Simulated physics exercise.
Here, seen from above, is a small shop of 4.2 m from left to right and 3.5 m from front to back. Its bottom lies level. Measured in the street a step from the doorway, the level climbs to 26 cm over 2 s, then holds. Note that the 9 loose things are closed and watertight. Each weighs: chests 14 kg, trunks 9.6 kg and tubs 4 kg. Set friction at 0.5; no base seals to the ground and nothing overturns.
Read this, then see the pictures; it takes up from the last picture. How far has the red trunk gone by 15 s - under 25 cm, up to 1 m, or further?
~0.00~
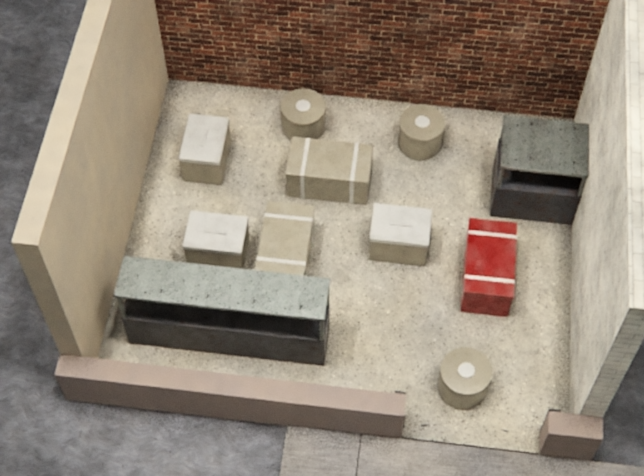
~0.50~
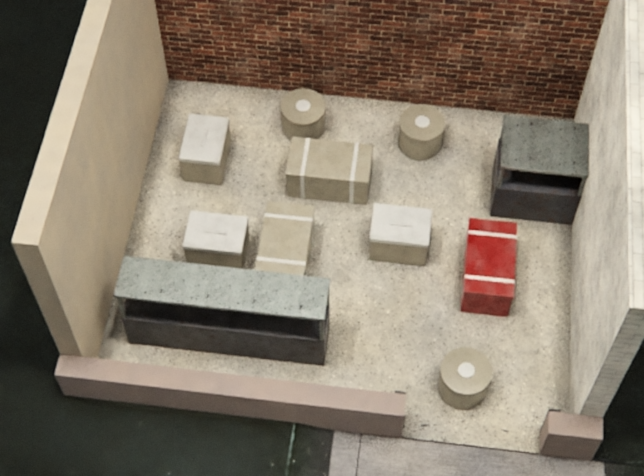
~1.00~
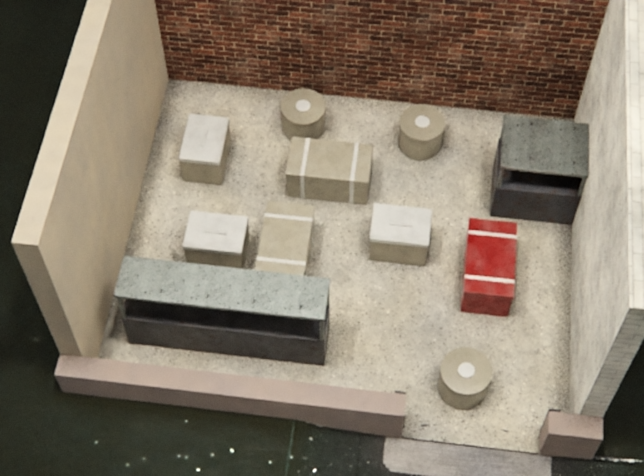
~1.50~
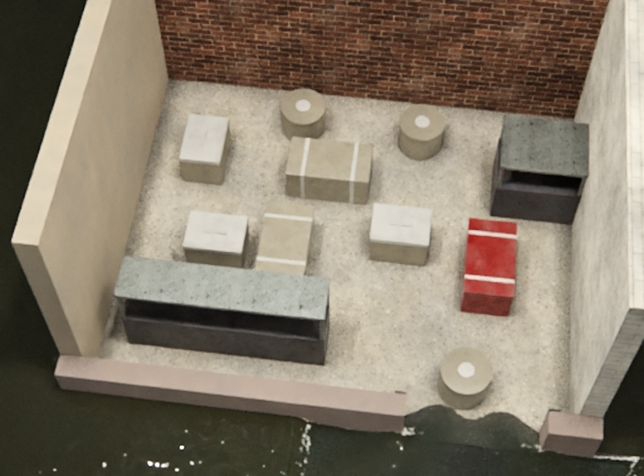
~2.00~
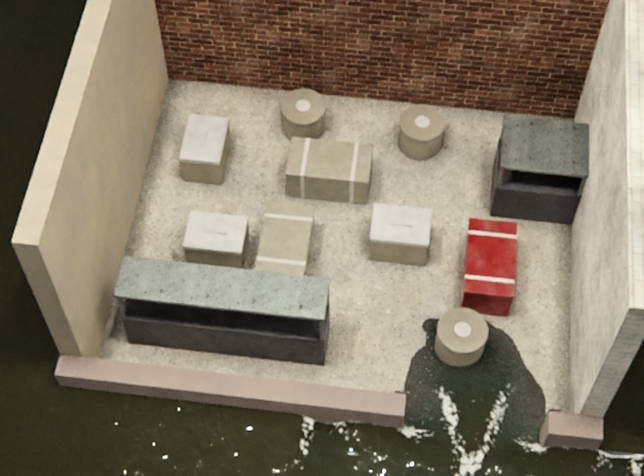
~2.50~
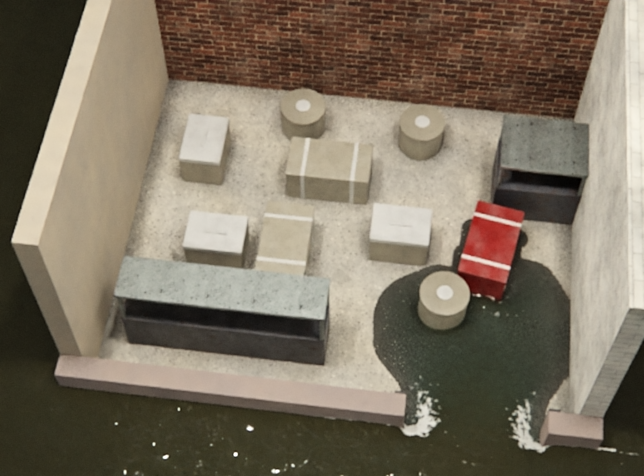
It's set to be hauled off.
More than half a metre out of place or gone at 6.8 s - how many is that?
By then 7.
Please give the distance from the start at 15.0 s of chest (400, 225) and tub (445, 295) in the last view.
In turn: 150 cm, 350 cm.
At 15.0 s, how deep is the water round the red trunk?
Depth: About 16 cm.
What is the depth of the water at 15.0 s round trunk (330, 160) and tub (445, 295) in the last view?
First about 17 cm, second about 20 cm.
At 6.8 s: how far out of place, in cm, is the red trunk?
Roughly 250 cm.
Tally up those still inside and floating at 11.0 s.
At that instant the tally stands at 9.
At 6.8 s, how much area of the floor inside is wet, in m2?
The covered patch comes to about 13 m2.
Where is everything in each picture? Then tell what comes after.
The red trunk at (491, 257), on the bottom; 0.0 m2 under water; 0 of 9 have shifted, in the first picture.
The red trunk at (491, 257) rests on the ground; water covers 0.0 m2; 0 of 9 have shifted, in the second picture.
The red trunk at (491, 257) rests on the ground; 0.0 m2 under water; 0 of 9 have shifted, in the third picture.
The red trunk at (491, 257), on the bottom; 0.1 m2 under water; 0 of 9 have shifted, in the fourth picture.
The red trunk at (491, 257), on the bottom; water covers 0.9 m2; 1 of 9 have shifted, in the fifth picture.
The red trunk at (492, 241) rests on the ground, 17 cm from its start; 2.4 m2 under water; 2 of 9 have shifted, in the sixth picture.
After 3.5 s the red trunk is near (491, 225), 0.3 m from its start, afloat; 2 afloat.
After 6.8 s the red trunk is near (273, 146), 2.4 m from its start, afloat; 7 afloat.
After 11.0 s the red trunk is near (367, 235), 1.2 m from its start, afloat; 9 afloat.
After 15.0 s the red trunk is near (249, 181), 2.4 m from its start, afloat; 9 afloat.
